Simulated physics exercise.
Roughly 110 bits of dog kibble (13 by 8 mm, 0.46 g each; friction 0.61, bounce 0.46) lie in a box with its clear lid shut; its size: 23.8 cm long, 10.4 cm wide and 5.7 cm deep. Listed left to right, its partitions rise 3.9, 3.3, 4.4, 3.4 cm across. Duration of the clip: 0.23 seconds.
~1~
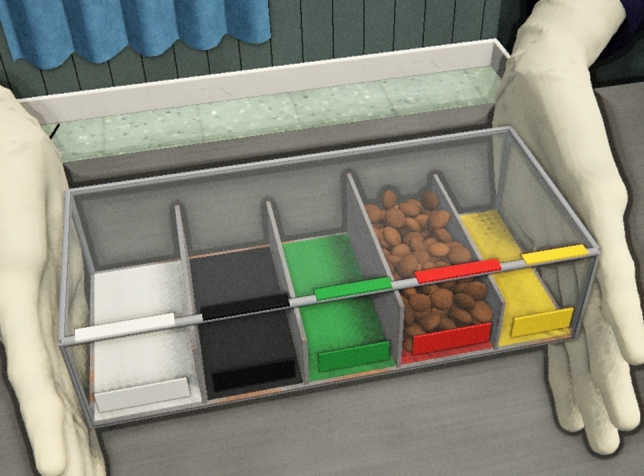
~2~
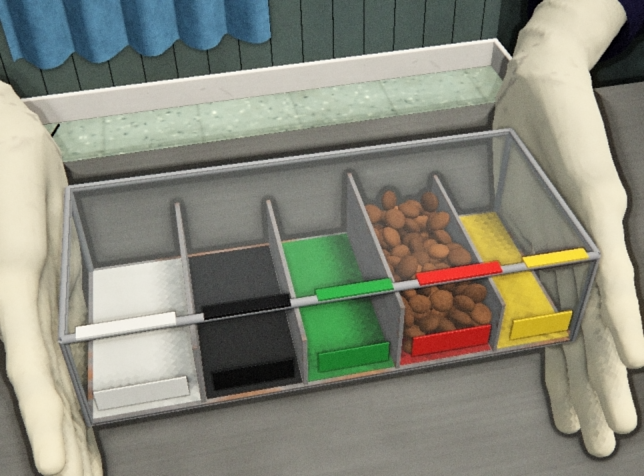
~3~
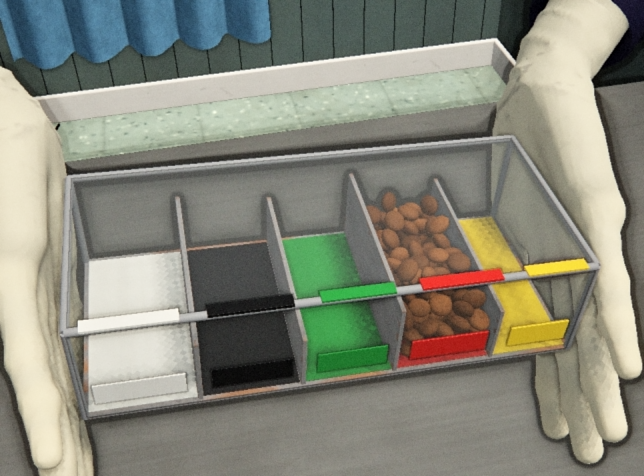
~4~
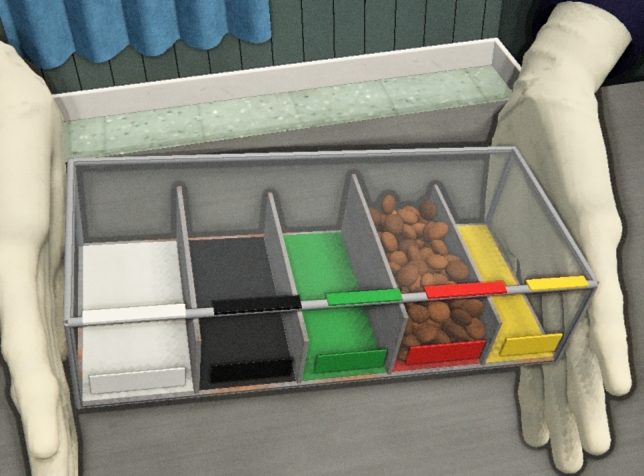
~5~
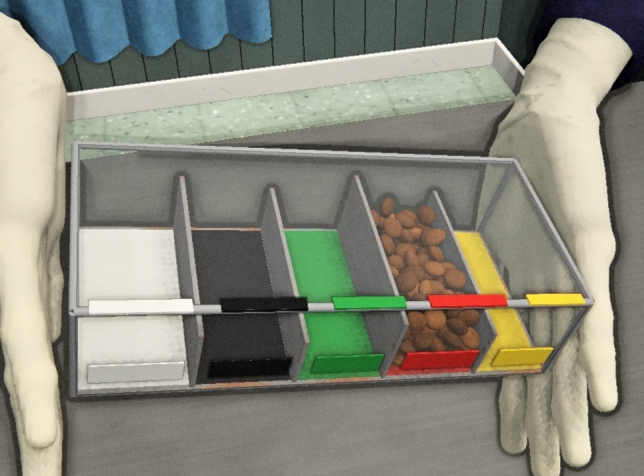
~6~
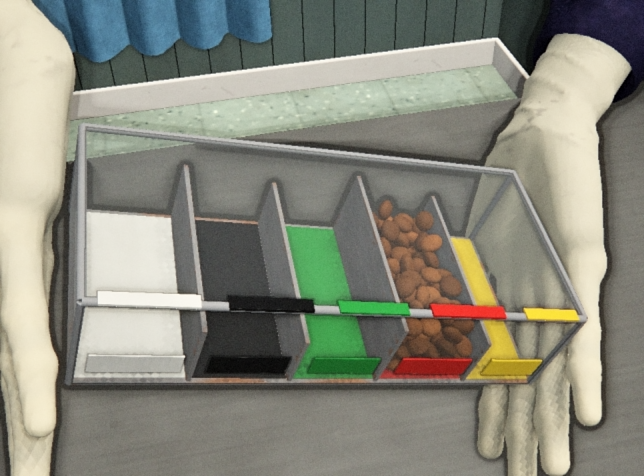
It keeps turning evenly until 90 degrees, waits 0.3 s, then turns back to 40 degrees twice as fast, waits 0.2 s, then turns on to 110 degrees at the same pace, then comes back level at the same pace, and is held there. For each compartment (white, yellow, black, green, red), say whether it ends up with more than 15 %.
White compartment: Not more, yellow compartment: More, black compartment: Not more, green compartment: Not more, red compartment: More.
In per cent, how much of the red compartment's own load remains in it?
Some 30 per cent.
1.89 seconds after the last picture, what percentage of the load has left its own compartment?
Close to 35 in a hundred.
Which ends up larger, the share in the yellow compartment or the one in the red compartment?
More ends in the yellow compartment.
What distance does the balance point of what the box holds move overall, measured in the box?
I'd put it at close to 4.0 centimetres.
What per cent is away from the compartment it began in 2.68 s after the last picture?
I'd say roughly 65 percent at that instant.
Then, 1.03 s after the last picture, tilt 86 degrees; yellow 30 %, red 70 %; middle of all pieces near (333, 337).
Then, 1.89 s after the last picture, tilt 79 degrees; yellow 35 %, red 65 %; middle of all pieces near (342, 344).
Then, 2.68 s after the last picture, tilt 64 degrees; yellow 65 %, red 35 %; middle of all pieces near (397, 363).
Then, 3.44 s after the last picture, tilt 0 degrees; yellow 65 %, red 35 %; middle of all pieces near (497, 283).
In the end, white 0 %, yellow 65 %, black 0 %, green 0 %, red 35 %.
